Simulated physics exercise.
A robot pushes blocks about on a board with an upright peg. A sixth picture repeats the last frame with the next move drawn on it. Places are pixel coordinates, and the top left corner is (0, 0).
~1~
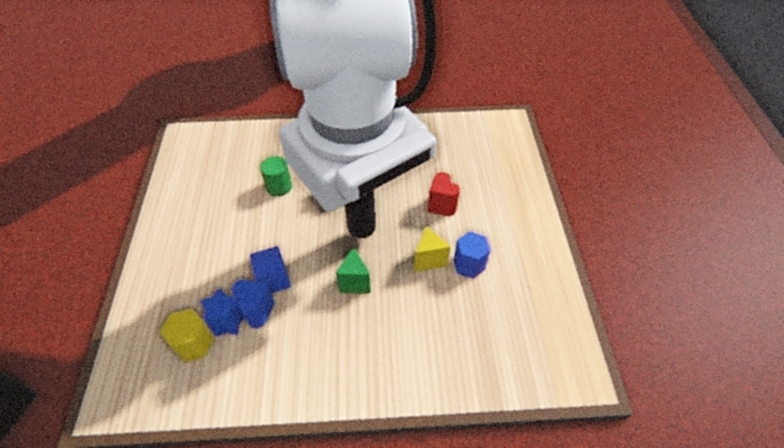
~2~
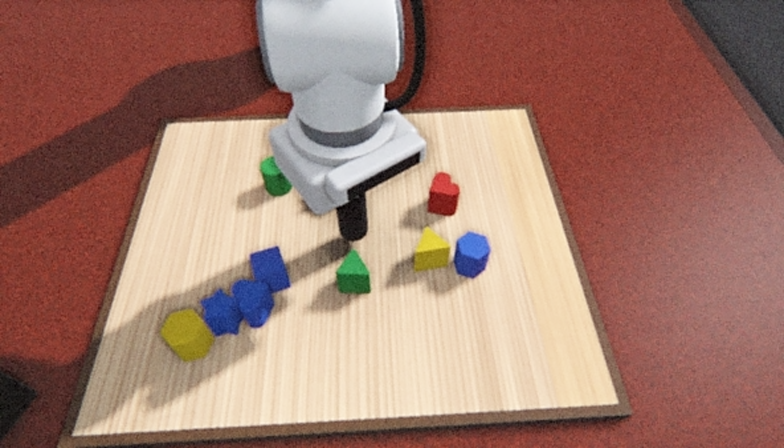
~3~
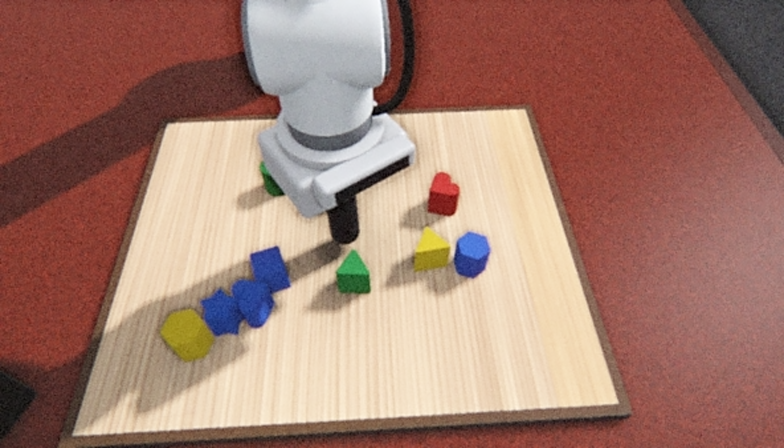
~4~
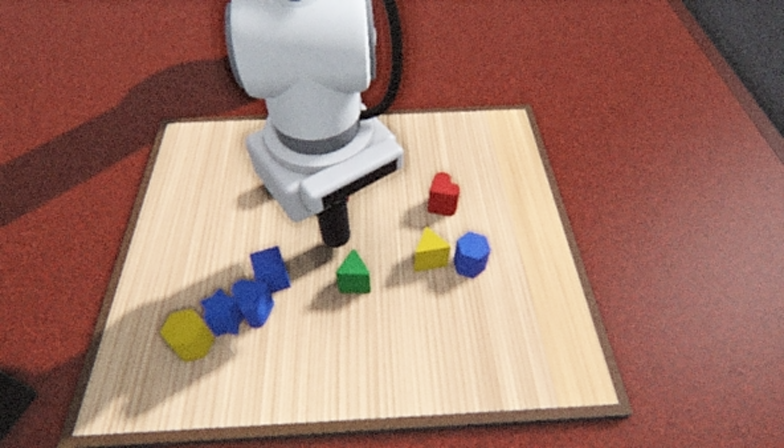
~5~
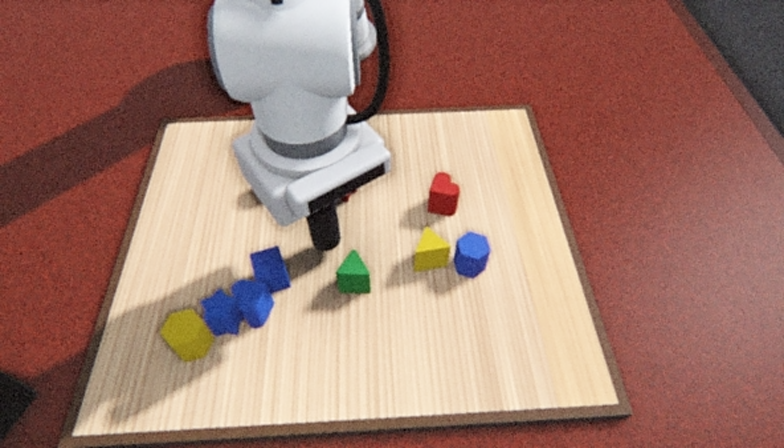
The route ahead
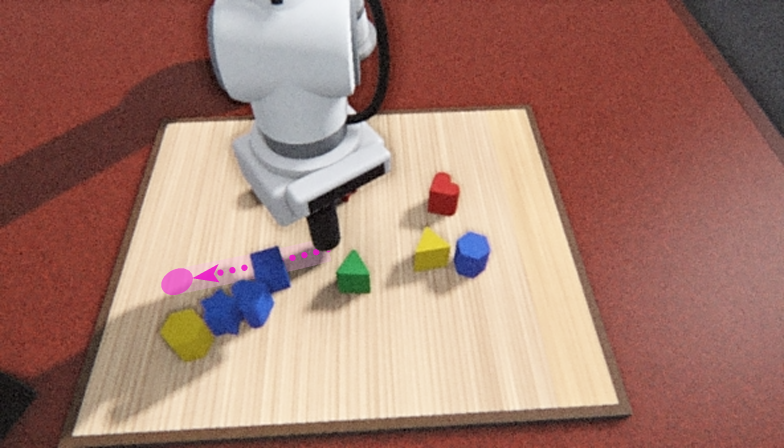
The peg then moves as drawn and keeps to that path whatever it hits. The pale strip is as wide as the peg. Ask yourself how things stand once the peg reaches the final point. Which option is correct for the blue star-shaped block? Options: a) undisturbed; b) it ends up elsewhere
Choice a: Undisturbed.
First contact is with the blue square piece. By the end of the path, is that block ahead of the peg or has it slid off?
The blue square piece is left behind or beside.
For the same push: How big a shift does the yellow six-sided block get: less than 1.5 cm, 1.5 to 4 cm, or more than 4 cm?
That block covers short of 1.5 cm.
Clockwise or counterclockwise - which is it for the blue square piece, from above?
From above, it turns counterclockwise.
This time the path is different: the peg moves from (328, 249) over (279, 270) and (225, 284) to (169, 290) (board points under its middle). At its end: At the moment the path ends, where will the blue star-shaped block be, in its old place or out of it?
Once the path ends, it is somewhere new.
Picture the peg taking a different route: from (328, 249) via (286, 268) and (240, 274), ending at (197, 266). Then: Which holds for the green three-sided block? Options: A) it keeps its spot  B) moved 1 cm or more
My answer is option A.
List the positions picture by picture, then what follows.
In the first frame, peg tip at (362, 228); block tops, yellow six-sided block at (181, 327); blue star-shaped block at (217, 304); blue heart-shaped block at (249, 293); blue square piece at (267, 260).
In the second frame, peg at (354, 231); blocks unchanged.
In the third frame, peg at (345, 234); blocks unchanged.
In the fourth frame, peg at (336, 237); blocks unchanged.
In the fifth frame, peg at (327, 241); yellow six-sided block at (181, 327); blue star-shaped block at (217, 304); blue heart-shaped block at (249, 293); blue square piece at (267, 260).
Path on the board, in a line from (328, 249) to (177, 281).
The first path, step by step. One third of the way, peg at (276, 252); blue square piece at (255, 265), turned 35° anticlockwise.
Two thirds of the way, peg at (224, 263); blue heart-shaped block at (250, 300); blue square piece at (243, 273), turned 85° anticlockwise.
At the end, peg at (171, 273); yellow six-sided block in place; blue star-shaped block in place; blue heart-shaped block at (250, 300); blue square piece at (243, 273), turned 85° anticlockwise.
